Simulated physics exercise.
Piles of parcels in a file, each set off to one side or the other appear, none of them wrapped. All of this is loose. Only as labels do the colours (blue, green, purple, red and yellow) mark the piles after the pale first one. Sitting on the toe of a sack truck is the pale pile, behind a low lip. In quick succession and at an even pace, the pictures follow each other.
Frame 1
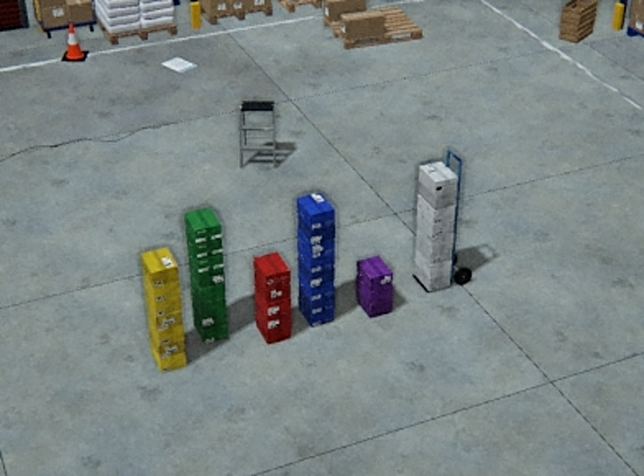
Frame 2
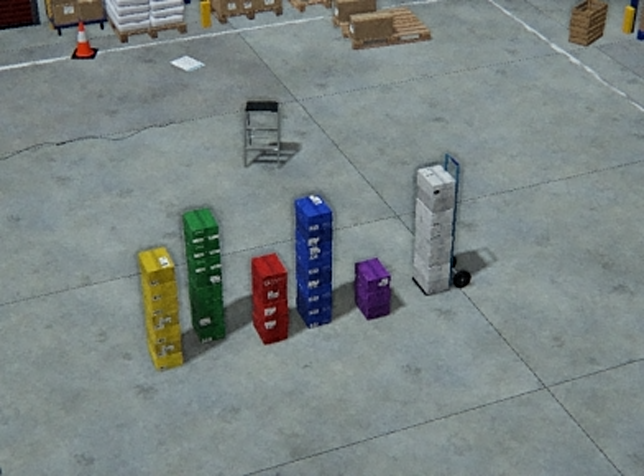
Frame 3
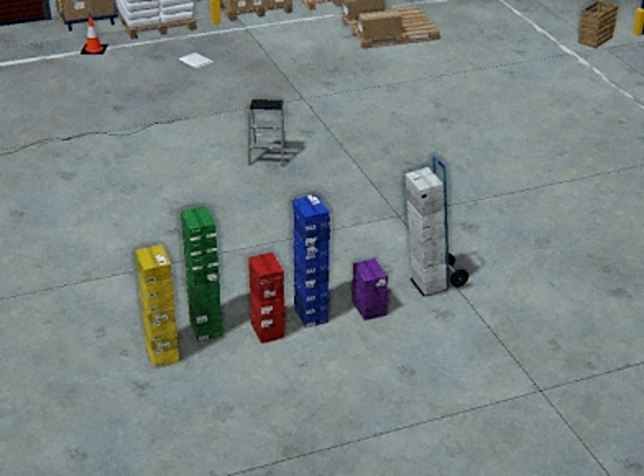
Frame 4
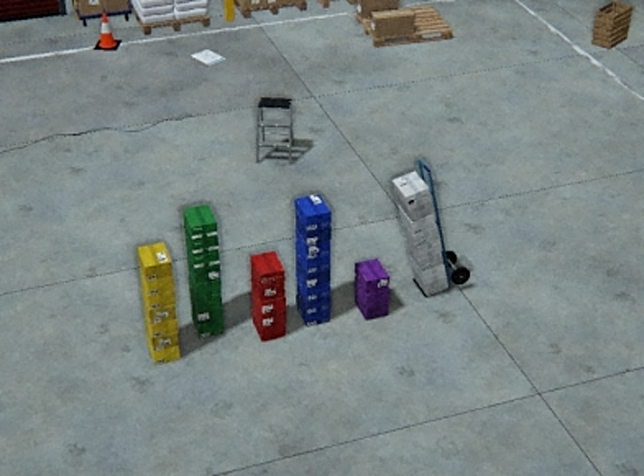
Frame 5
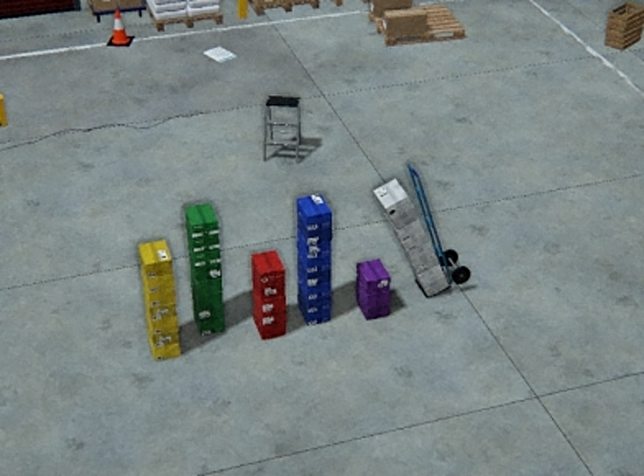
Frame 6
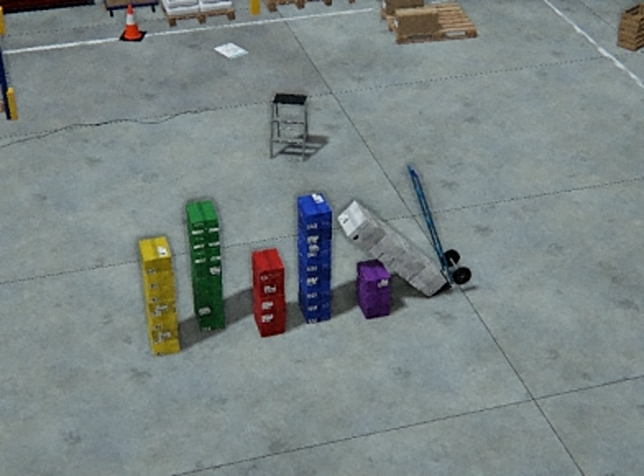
At first, yellow, green, red, blue and purple stacks of parcels stand staggered on a concrete floor beside a pale stack upright on a blue sack truck. The truck and pale stack then tilt gradually left, and the stack leans away from the truck's frame, steeply over the purple parcels.
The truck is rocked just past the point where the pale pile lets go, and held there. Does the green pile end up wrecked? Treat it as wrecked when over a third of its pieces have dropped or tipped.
No.
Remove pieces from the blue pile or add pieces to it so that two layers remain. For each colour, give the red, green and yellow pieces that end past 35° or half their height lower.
The counts are red 0, green 0 and yellow 0.
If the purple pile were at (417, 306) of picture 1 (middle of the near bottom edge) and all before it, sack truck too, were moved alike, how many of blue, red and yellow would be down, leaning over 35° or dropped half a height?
Final tally - blue: 0; red: 0; yellow: 0.
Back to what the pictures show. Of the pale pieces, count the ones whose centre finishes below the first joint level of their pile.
2, all in all.
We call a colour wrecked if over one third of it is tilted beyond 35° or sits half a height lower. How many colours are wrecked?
0.
Just after the last frame, 8 of the pale pile down; none of the 8 green parcels down (0 of 31 in all colours); top green parcel unmoved; top purple parcel moved a little.
A moment on, 8 of the pale pile down; none of the 8 green parcels down (0 of 31 in all colours); top green parcel unmoved.
Further on, 8 of the pale pile down; none of the 8 green parcels down (0 of 31 in all colours); top green parcel unmoved; top blue parcel moved half its height.
When it is over, 8 of the pale pile down; none of the 8 green parcels down (0 of 31 in all colours); top green parcel unmoved; top blue parcel moved half its height. In pixels of the last frame, middles, top green parcel near (202, 218), top blue parcel near (308, 212).
